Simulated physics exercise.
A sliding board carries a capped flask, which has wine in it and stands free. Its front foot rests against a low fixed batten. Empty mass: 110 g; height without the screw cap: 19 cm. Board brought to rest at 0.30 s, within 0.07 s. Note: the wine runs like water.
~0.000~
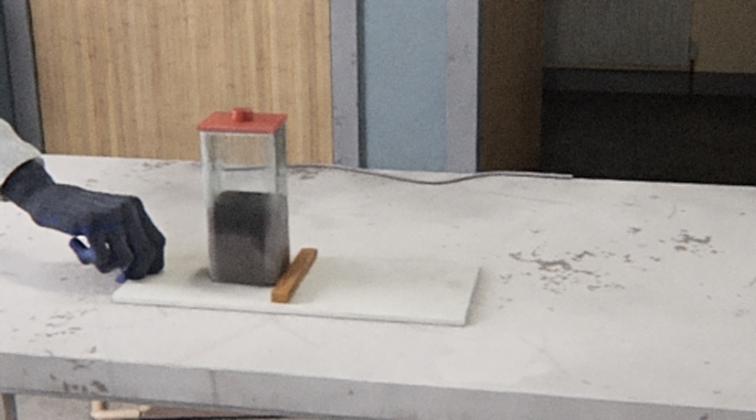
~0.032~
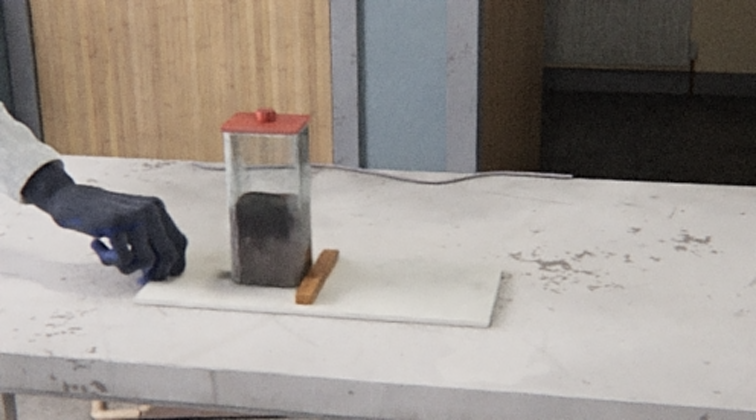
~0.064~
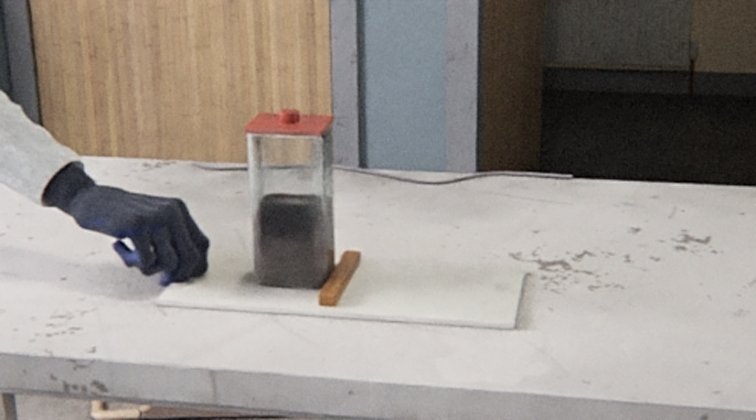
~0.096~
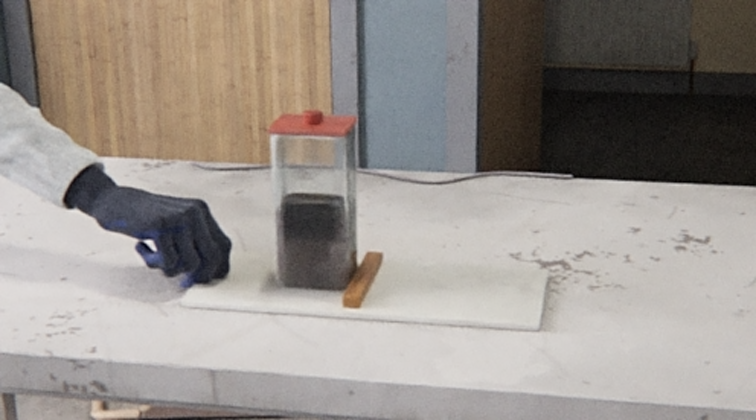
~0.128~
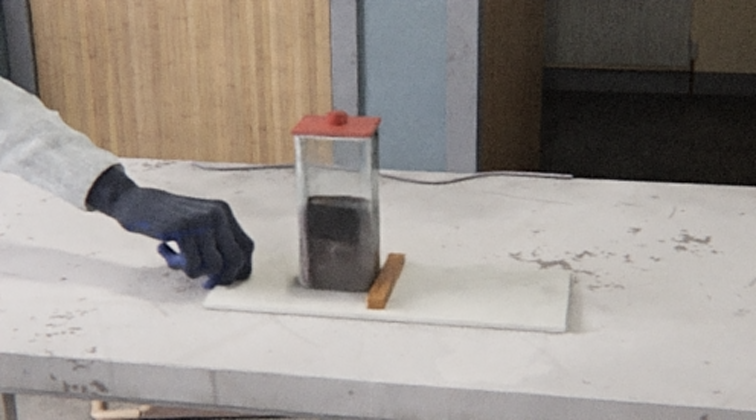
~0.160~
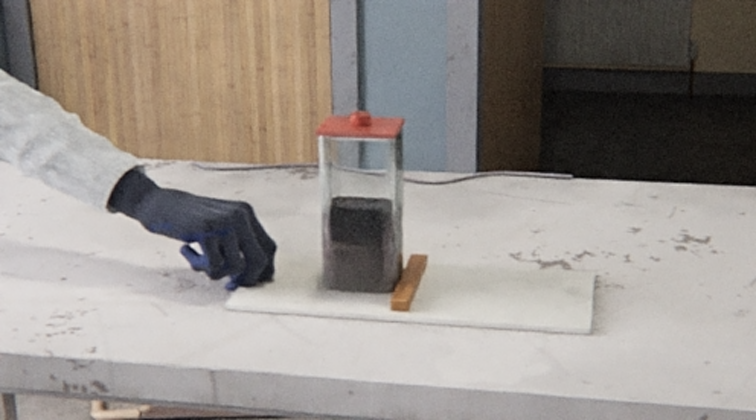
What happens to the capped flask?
Still erect.
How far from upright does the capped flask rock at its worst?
About 14°.
Then, 0.37 s in, the board moves at 0.00 m/s; the capped flask leans 6°.
Then, 0.49 s in, the capped flask leans 14°.
Then, 0.65 s in, the capped flask stands where it began.
Then, 0.87 s in, the capped flask stands where it began.
Finally, the capped flask stands where it began.
